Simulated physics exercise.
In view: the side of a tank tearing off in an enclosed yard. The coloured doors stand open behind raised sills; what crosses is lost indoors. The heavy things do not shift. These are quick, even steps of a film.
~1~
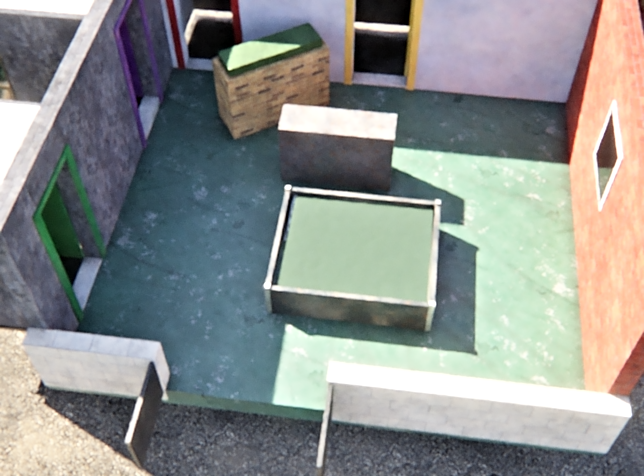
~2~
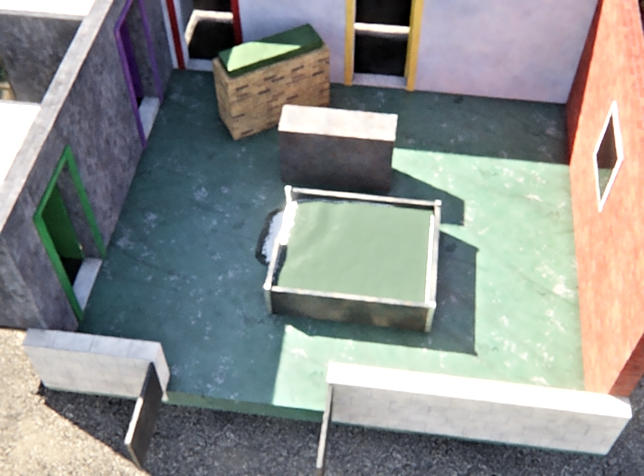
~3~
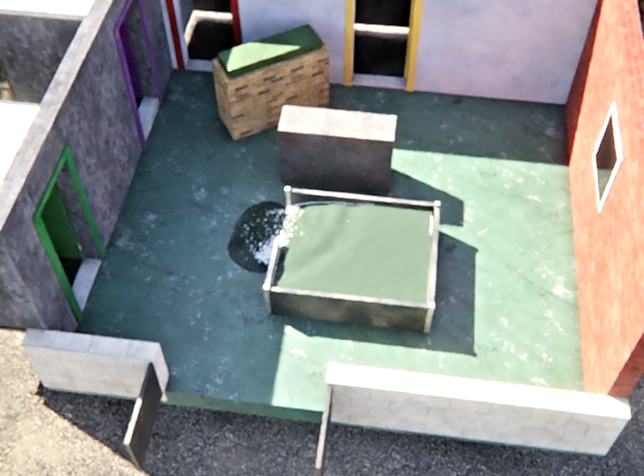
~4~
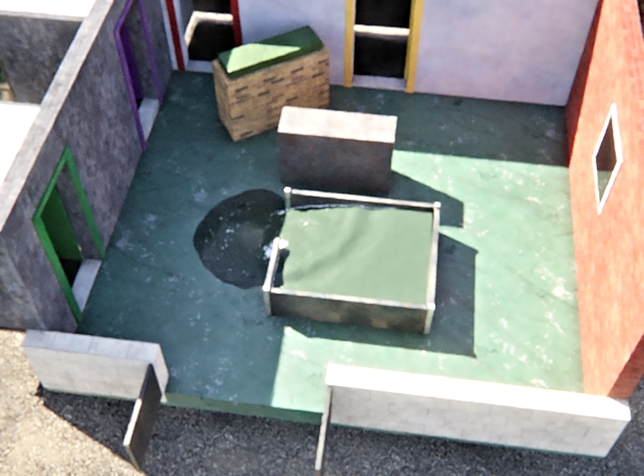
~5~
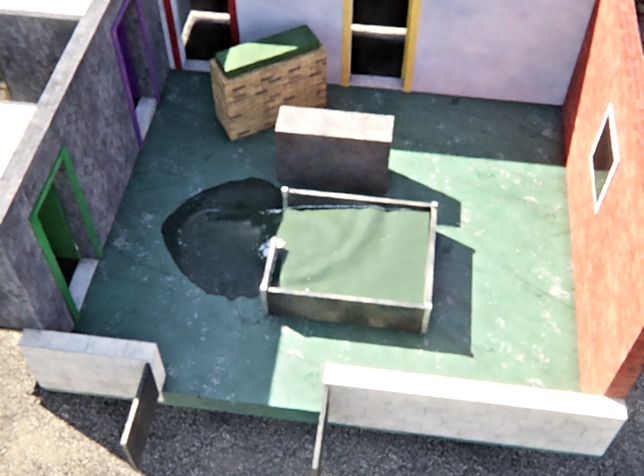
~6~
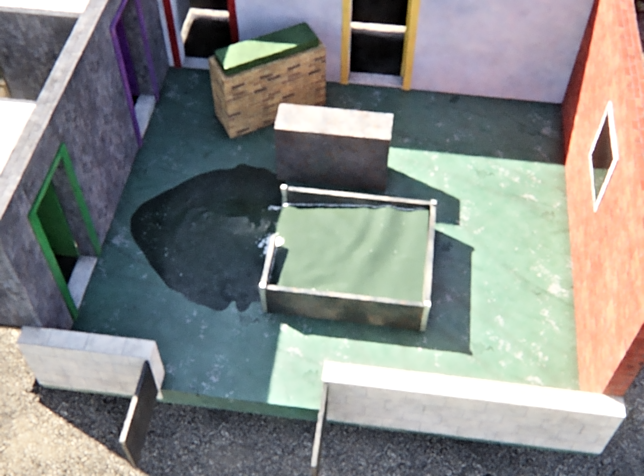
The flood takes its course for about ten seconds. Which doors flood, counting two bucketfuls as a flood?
One by one: The red door floods; the yellow door holds within the limit; the green door floods; the purple door holds within the limit.
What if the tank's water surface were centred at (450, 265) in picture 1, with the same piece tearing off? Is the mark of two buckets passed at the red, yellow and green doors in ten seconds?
In short: The red door takes more, the yellow door lets less in, the green door is over.
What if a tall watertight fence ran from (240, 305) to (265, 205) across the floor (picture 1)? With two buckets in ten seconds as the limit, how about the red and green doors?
My reading: Red stays under; green lets less in.
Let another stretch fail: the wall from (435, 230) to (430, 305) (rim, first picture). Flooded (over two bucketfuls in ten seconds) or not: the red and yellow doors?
Then: The red one lets less in; the yellow one is under.
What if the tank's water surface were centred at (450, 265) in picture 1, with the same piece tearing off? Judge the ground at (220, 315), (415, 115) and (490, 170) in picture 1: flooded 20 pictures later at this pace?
One after the other: Wet, dry, dry.
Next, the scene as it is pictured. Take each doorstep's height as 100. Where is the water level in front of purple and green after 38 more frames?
Near 40 and 200 in a hundred.
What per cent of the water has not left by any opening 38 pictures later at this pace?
I make it 86 per cent.
A moment on, water covers 20 % of the floor; the red door not reached, the yellow door not reached, the green door wet at the sill, nothing in, the purple door not reached.
Next, water covers 25 % of the floor; the red door not reached, the yellow door not reached, the green door under two buckets in, the purple door wet at the sill, nothing in.
Then, water covers 35 % of the floor; the red door over two buckets in, the yellow door not reached, the green door over two buckets in, the purple door wet at the sill, nothing in.
Later, water covers 50 % of the floor; the red door far over two buckets in, the yellow door wet at the sill, nothing in, the green door over two buckets in, the purple door wet at the sill, nothing in.
In the end, water covers 65 % of the floor; the red door far over two buckets in, the yellow door wet at the sill, nothing in, the green door far over two buckets in, the purple door wet at the sill, nothing in.
